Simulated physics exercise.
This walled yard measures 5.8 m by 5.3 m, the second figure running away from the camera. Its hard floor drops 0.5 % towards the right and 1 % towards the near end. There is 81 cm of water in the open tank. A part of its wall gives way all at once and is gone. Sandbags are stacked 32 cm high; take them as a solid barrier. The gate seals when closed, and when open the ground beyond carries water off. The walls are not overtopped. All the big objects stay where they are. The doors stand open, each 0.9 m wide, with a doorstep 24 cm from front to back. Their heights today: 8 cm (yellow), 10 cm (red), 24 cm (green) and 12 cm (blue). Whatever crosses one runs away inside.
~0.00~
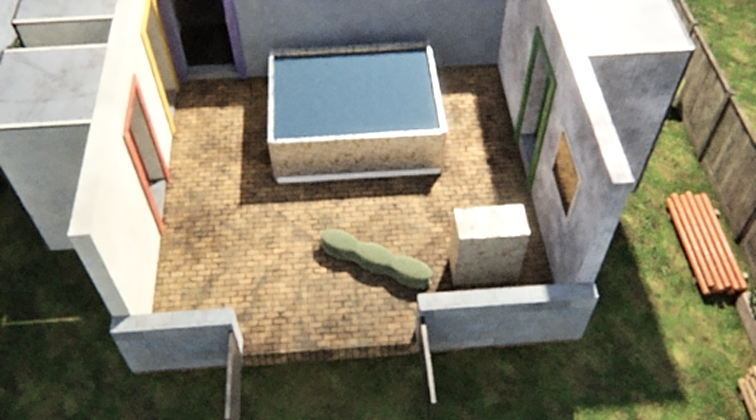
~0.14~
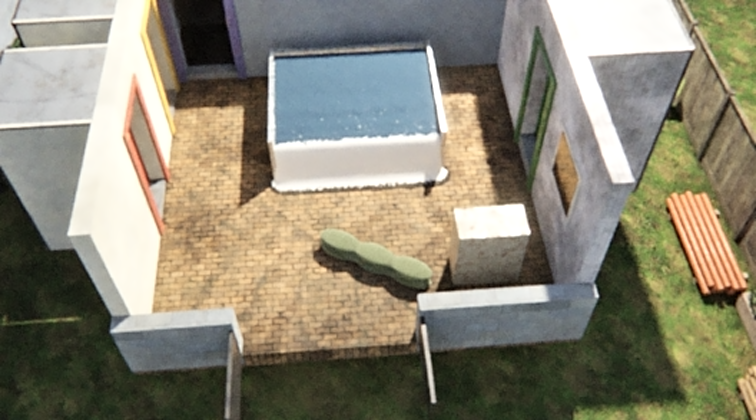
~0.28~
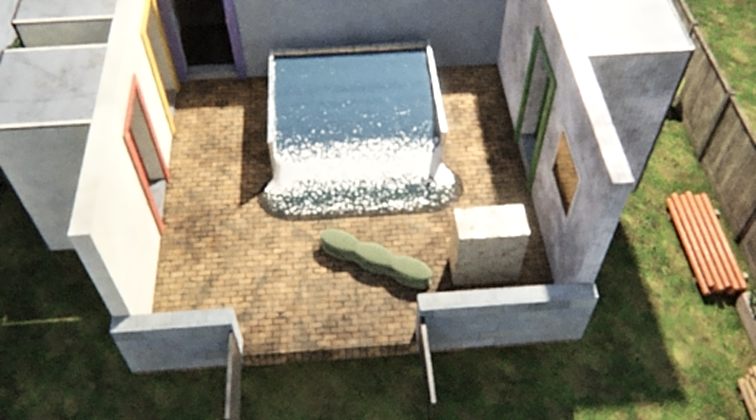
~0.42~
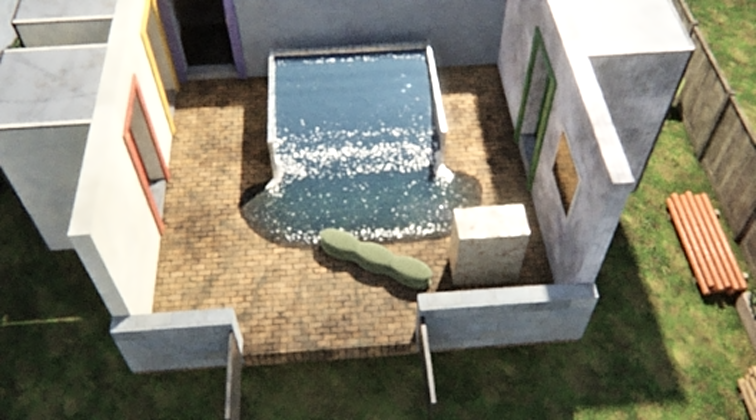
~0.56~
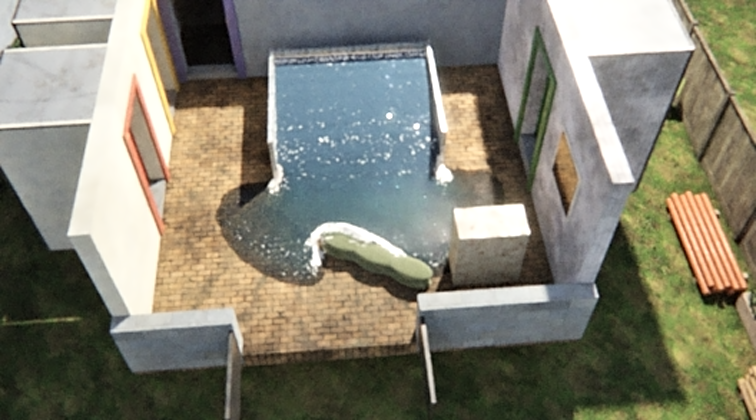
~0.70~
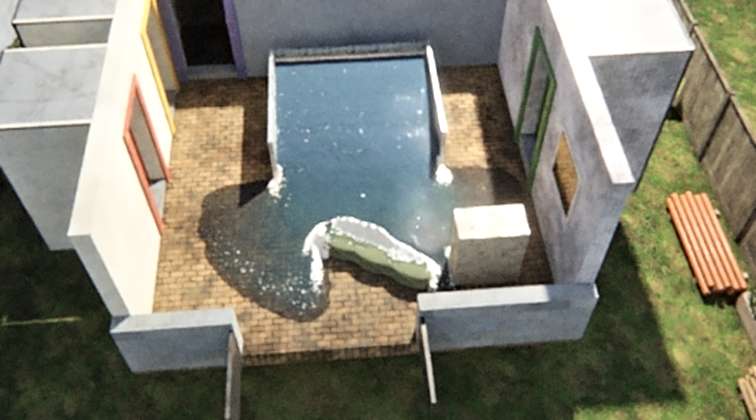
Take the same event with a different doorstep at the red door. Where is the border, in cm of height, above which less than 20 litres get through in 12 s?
About 9 cm.
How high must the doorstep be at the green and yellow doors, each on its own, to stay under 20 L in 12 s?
About 13.5 cm at green and 11.0 cm at yellow.
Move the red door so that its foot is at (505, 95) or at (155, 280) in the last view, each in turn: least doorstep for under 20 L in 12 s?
About 18 and 22 cm.
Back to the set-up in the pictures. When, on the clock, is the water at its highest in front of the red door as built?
Near 8.0 s.
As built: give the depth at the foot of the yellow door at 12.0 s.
About 6.5 cm.
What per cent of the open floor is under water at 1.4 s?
Near 55 per cent is wet.
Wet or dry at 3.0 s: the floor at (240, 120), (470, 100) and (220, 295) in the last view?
In turn: Still dry, flooded, flooded.
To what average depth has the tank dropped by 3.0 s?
Some 15 cm.
After 1.4 s water covers 55 % of the floor, deepest (60 cm) near (438, 260); 2 cm at the red door, 0 litres in over its 10 cm doorstep.
After 3.0 s water covers 75 % of the floor, deepest (44 cm) near (559, 305); 10 cm at the red door, 0 litres in over its 10 cm doorstep.
After 12.0 s water covers 95 % of the floor, deepest (14 cm) near (536, 318); 7 cm at the red door, 10 litres in over its 10 cm doorstep.
At the red door as built, the water arrived by 1.2 s and peaked near 13 cm at 8.2 s.
Run again over the same 12 s with other heights there, 50 litres in over 7 cm, 11 litres over 10 cm. The limit of 20 litres is kept from about 9 cm up.
